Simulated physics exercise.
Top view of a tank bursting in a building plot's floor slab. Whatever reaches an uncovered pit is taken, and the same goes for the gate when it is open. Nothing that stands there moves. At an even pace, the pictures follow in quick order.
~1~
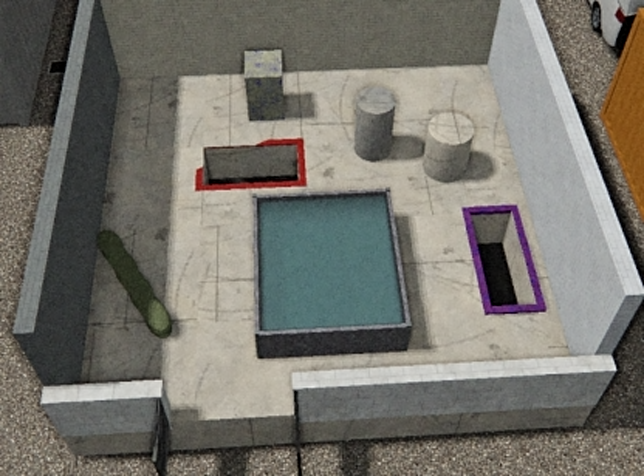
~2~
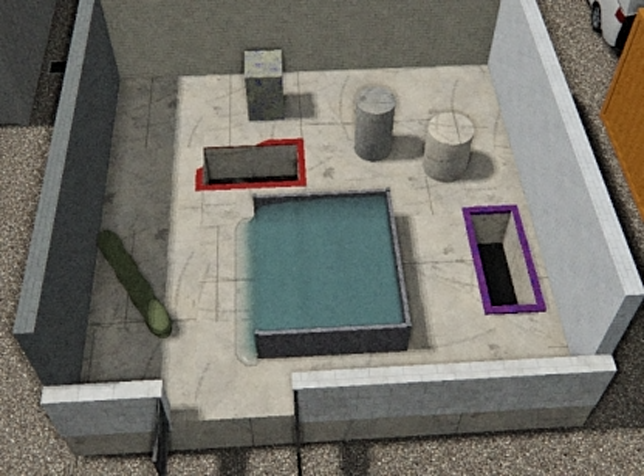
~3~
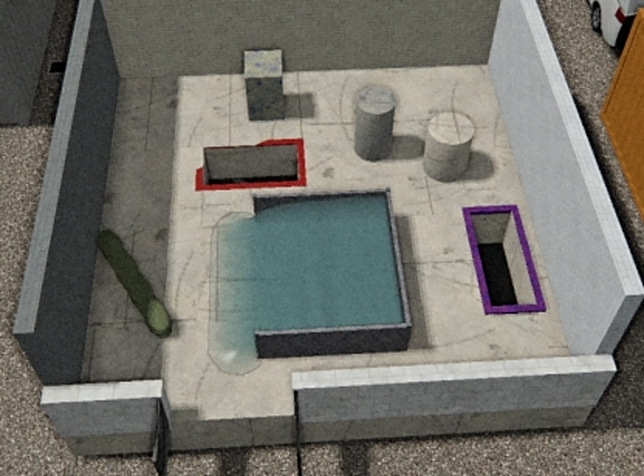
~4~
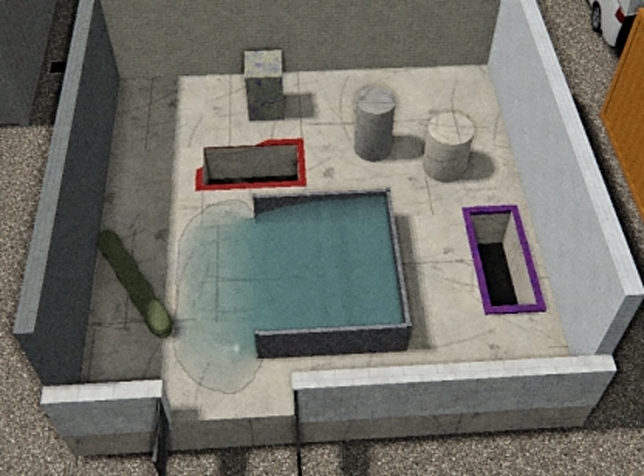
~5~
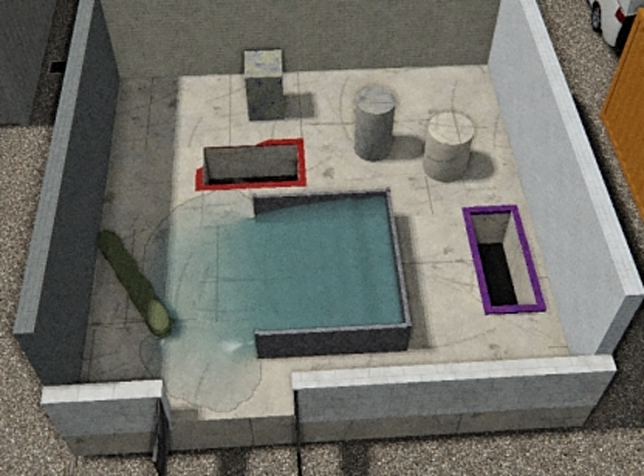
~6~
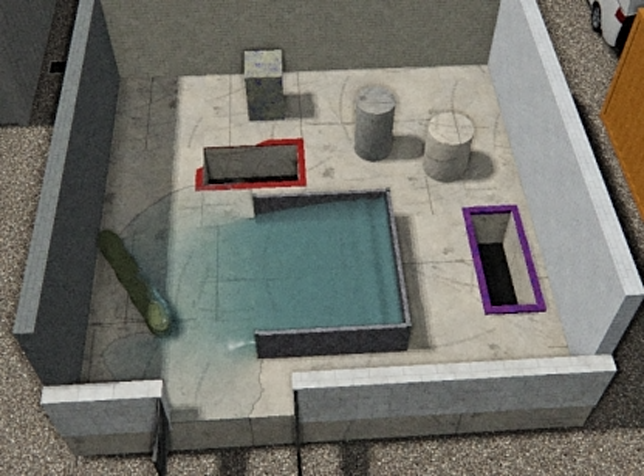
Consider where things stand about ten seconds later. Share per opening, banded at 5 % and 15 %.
Gate - over 15 %, purple pit - under 5 %, red pit - over 15 %.
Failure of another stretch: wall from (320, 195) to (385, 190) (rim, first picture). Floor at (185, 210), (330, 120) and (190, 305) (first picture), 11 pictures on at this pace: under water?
Well, the first is missed by the spill, the next hit by the spill, the last missed by the spill.
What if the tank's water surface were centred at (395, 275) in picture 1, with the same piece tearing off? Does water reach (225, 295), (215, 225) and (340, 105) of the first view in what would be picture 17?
In order: Inundated, then inundated, then unflooded.
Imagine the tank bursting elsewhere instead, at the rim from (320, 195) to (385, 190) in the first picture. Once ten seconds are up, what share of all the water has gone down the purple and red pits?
Estimates in per cent: Purple 8, red 14.
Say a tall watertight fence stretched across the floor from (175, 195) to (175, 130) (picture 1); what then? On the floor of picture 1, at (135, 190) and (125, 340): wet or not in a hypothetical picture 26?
Swamped, then swamped.
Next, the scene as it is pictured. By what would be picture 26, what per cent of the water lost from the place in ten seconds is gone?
Share gone: About 15 %.
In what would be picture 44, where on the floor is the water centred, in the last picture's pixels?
My pick is pixel (235, 220).
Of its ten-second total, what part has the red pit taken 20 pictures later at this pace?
5 %.
A moment on, water covers 25 % of the floor; the gate 0 %, the purple pit 0 %, the red pit 0 %.
Next, water covers 30 % of the floor; the gate 1 %, the purple pit 0 %, the red pit 0 %.
Then, water covers 40 % of the floor; the gate 5 %, the purple pit 0 %, the red pit 1 %.
Later, water covers 60 % of the floor; the gate 14 %, the purple pit 0 %, the red pit 8 %.
In the end, water covers 75 % of the floor; the gate 22 %, the purple pit 1 %, the red pit 21 %.
